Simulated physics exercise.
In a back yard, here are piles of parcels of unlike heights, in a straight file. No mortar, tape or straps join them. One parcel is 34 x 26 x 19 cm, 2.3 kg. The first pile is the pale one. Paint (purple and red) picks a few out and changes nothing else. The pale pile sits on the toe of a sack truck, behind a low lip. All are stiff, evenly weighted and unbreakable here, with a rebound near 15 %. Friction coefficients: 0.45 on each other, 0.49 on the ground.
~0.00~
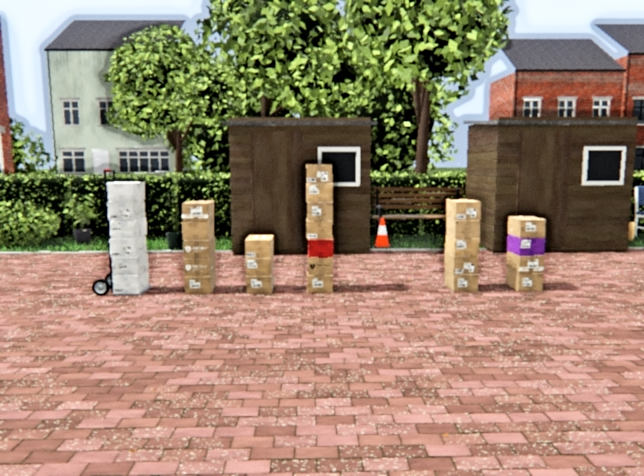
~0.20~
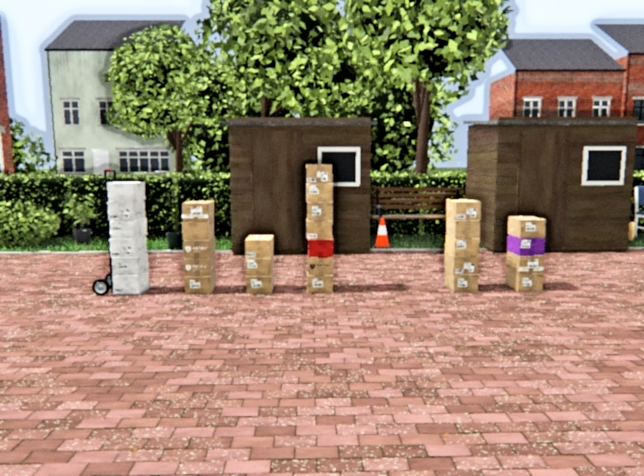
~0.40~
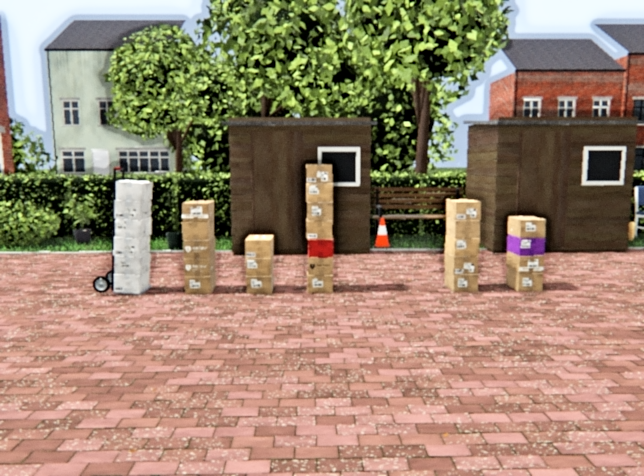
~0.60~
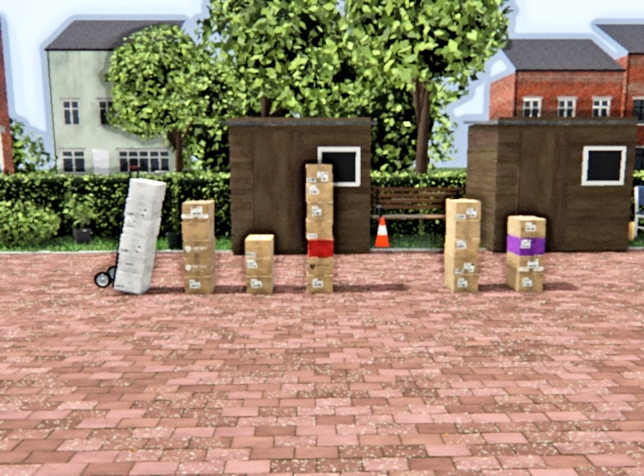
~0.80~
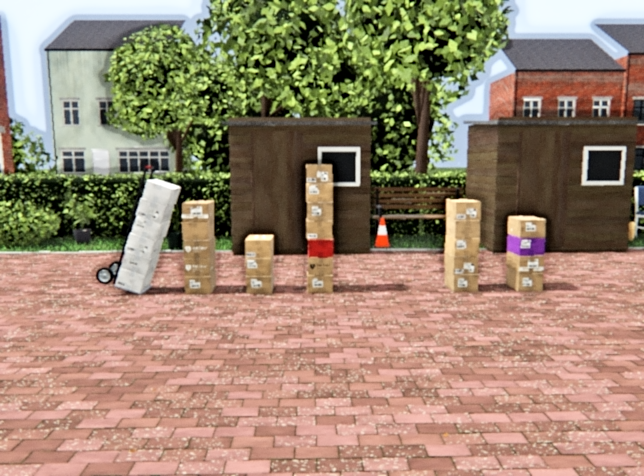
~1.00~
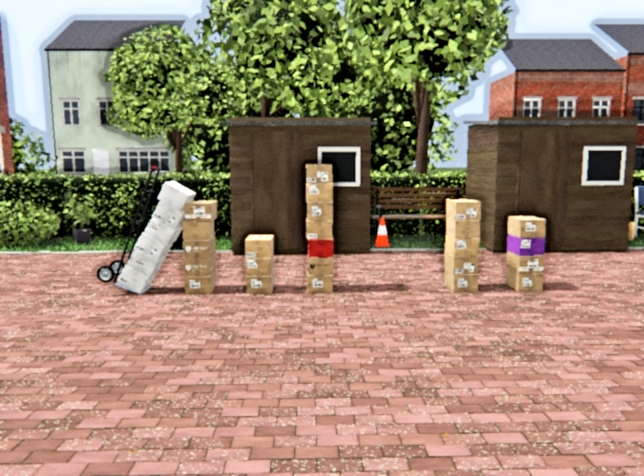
The clip shows a row of parcel piles on a brick-paved yard, one with a red parcel and another with a purple one, as the pale pile at the left end on a sack truck leans progressively rightward towards its neighbour.
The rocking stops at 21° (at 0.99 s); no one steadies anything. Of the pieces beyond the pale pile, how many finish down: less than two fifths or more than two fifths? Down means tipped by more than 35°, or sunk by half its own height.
Under two fifths of them.
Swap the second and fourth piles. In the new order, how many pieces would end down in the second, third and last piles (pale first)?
Then second 7, third 0, last 0.
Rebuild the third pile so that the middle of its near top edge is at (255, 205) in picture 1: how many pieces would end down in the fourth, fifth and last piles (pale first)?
Then fourth 7, fifth 4, last 2.
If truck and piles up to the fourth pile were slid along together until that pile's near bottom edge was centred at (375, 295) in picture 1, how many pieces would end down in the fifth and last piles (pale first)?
Then fifth 0, last 0.
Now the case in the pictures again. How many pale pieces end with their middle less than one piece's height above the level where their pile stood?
2 of them.
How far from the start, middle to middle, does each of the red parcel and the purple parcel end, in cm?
About: Red 0, purple 0.
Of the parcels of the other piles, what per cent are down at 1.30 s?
0 per cent by then.
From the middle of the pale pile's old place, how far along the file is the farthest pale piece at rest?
Some 110 cm.
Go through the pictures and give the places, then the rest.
In the first picture (each place is the centre of the face we see best), truck frame (106, 196) 0° forward; purple parcel (532, 247); red parcel (321, 249); the others all in place.
In the second picture, truck frame (107, 196) 0° forward; purple parcel (532, 247).
In the third picture, truck frame (114, 194) 4° forward, top of the pale pile leaning 4°; red parcel (321, 249); the others all in place.
In the fourth picture, truck frame (127, 192) 12° forward, top of the pale pile leaning 12°; red parcel (321, 249); the others all in place.
In the fifth picture, truck frame (140, 191) 18° forward, top of the pale pile leaning 20°; purple parcel (532, 247); the others all in place.
In the sixth picture, truck frame (145, 191) 21° forward, top of the pale pile leaning 30°; purple parcel (532, 247); red parcel (321, 249); one has shifted.
By 1.30 s, 3 of the pale pile down; none of the 24 other parcels down, 5 disturbed.
By 1.64 s, 6 of the pale pile down; none of the 24 other parcels down, 5 disturbed.
By 2.00 s, 6 of the pale pile down; 5 of the 24 other parcels down.
When it is over (2.8 s), 6 of the pale pile down; 6 of the 24 other parcels down; red parcel tilted 4°; purple parcel unmoved. That is 25 per cent. In pixels of the last frame, middles, red parcel near (325, 245), purple parcel near (525, 245).
